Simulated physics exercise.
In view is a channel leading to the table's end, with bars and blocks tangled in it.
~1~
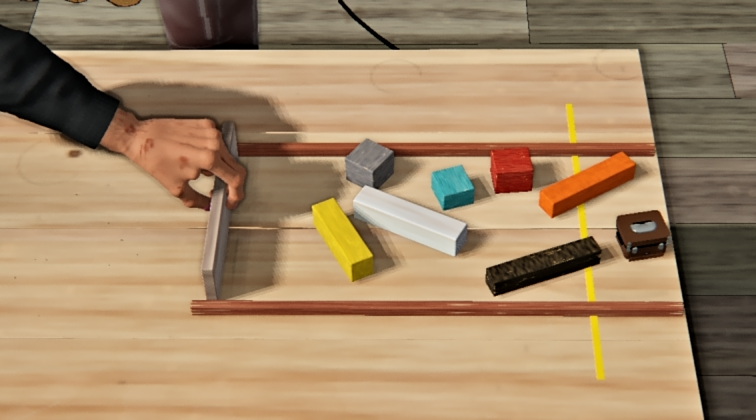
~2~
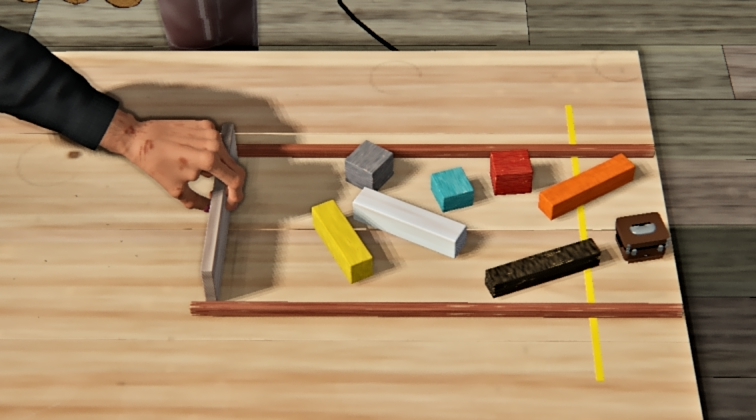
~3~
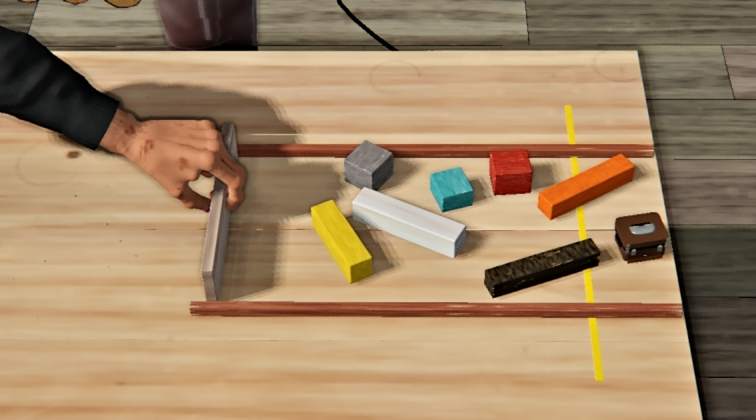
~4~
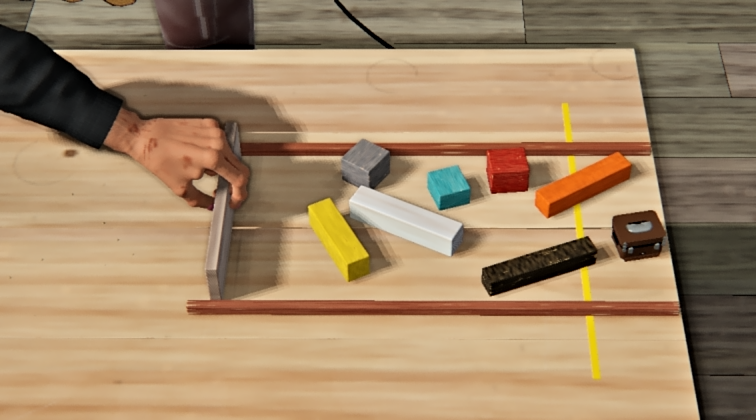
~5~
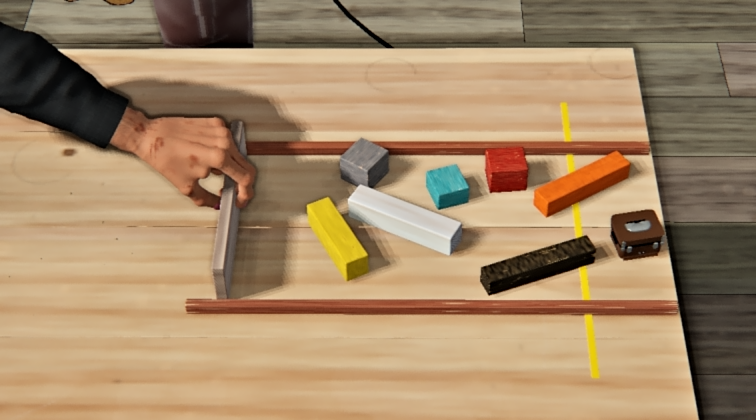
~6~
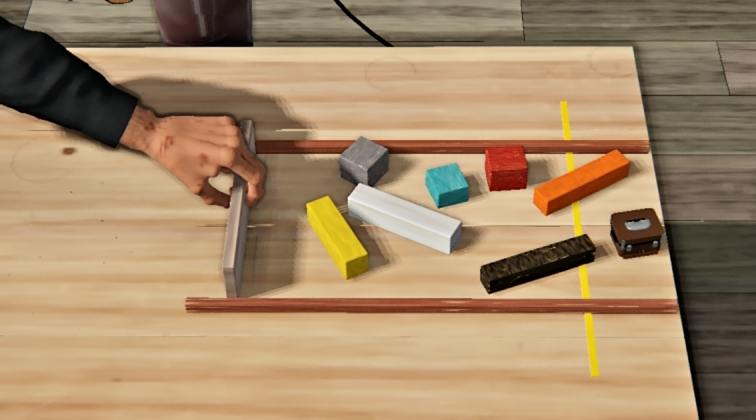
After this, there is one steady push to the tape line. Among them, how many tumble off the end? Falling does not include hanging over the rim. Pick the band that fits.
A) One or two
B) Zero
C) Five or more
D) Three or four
One or two.
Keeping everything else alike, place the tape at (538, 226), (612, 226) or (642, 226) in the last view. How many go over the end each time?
It would be 0, 4 and 6.
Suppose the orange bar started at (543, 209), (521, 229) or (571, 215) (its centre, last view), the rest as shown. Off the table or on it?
Going through them in order, it comes off, then does not come off, then comes off.
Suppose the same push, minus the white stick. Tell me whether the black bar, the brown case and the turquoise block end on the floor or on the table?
Black bar: Is still there; brown case: Is gone; turquoise block: Is still there.
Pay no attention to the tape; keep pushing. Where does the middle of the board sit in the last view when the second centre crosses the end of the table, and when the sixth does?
At roughly (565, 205), then roughly (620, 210).
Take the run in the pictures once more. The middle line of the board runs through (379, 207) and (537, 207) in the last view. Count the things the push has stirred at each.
I make it 3 at the first spot and 8 at the other.
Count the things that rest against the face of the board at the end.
It ends up touching 3.
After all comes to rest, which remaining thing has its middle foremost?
That's the red block.
Soon after, none off yet; brown case at rest near (636, 234); orange bar at rest near (582, 183); black bar at rest near (538, 264).
After that, none off yet; brown case at rest near (636, 234); orange bar at rest near (582, 183); black bar displaced a little near (559, 262).
In the end, the number that fall off is one or two; gone, orange bar and brown case.
